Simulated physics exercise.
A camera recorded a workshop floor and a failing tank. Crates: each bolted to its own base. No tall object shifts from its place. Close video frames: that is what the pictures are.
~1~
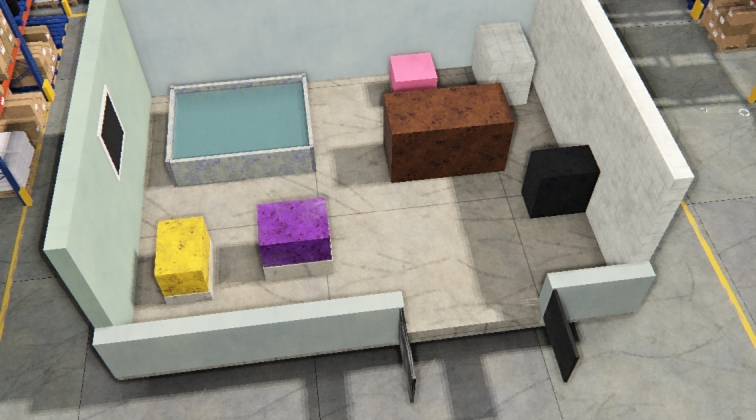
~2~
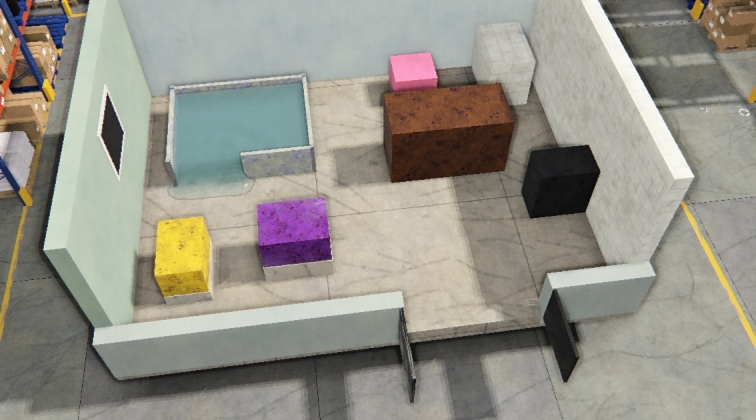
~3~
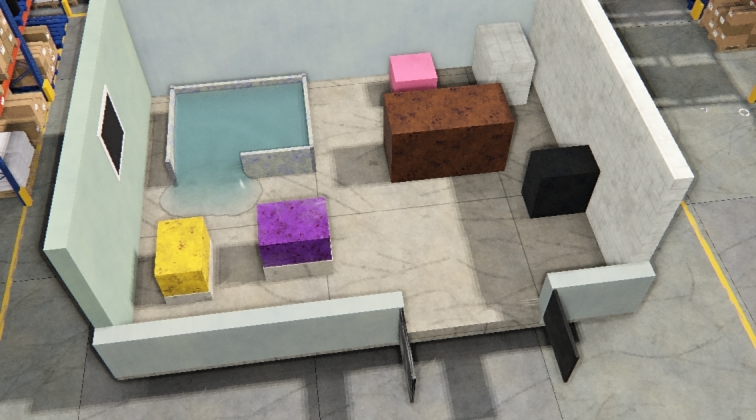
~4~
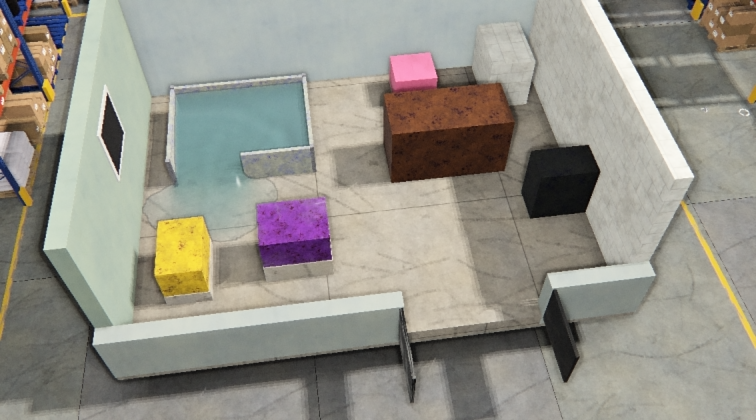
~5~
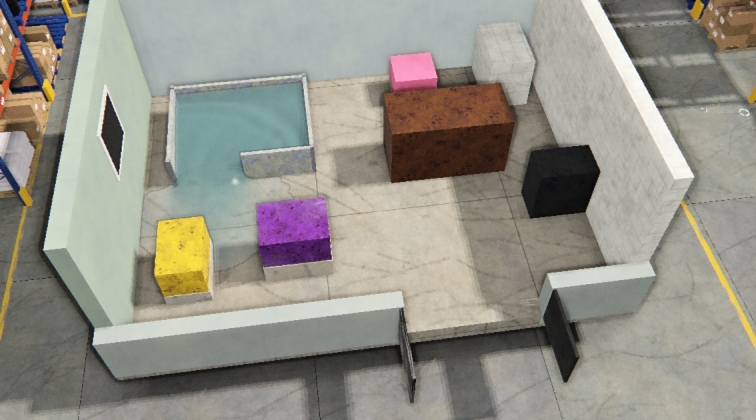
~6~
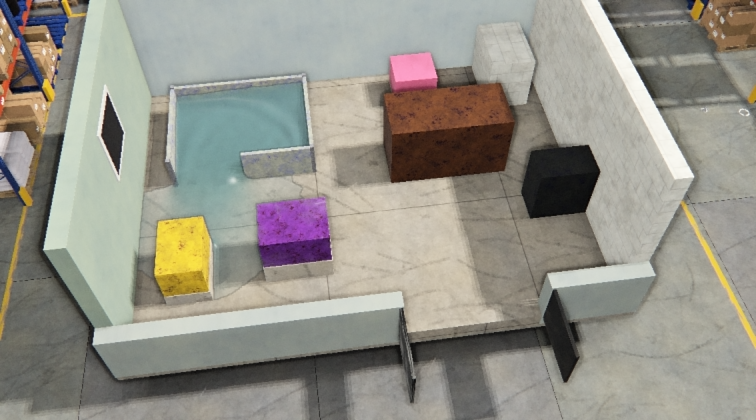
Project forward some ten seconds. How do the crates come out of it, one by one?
One by one: The yellow crate comes out wet; the purple crate comes out dry; the pink crate comes out wet.
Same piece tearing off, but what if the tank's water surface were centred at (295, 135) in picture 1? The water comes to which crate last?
Last: The pink one.
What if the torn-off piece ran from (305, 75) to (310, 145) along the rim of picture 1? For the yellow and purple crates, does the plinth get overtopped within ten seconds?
As I see it, yellow stays clear and purple stays clear.
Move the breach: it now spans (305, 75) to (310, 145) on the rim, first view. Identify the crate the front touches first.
That would be the one in pink.
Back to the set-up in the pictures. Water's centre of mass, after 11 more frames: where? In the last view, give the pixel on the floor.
Around pixel (226, 193) of the last picture.
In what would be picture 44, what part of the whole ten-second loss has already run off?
I'd put it at 20 per cent.
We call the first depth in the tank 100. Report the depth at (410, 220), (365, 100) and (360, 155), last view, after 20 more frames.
In order: Roughly 4, 0 and 0 in a hundred.
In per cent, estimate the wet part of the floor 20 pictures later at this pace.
I'd put it at roughly 50 per cent.
A moment on, water covers 20 % of the floor; the yellow crate water round its plinth, the purple crate water round its plinth, the pink crate not reached.
Next, water covers 30 % of the floor; the yellow crate water round its plinth, the purple crate water round its plinth, the pink crate not reached.
Then, water covers 50 % of the floor; the yellow crate water round its plinth, the purple crate water round its plinth, the pink crate not reached.
Later, water covers 80 % of the floor; the yellow crate water round its plinth, the purple crate water round its plinth, the pink crate water round its plinth.
In the end, water covers 100 % of the floor; the yellow crate was topped, the purple crate stayed above the water, the pink crate was topped.
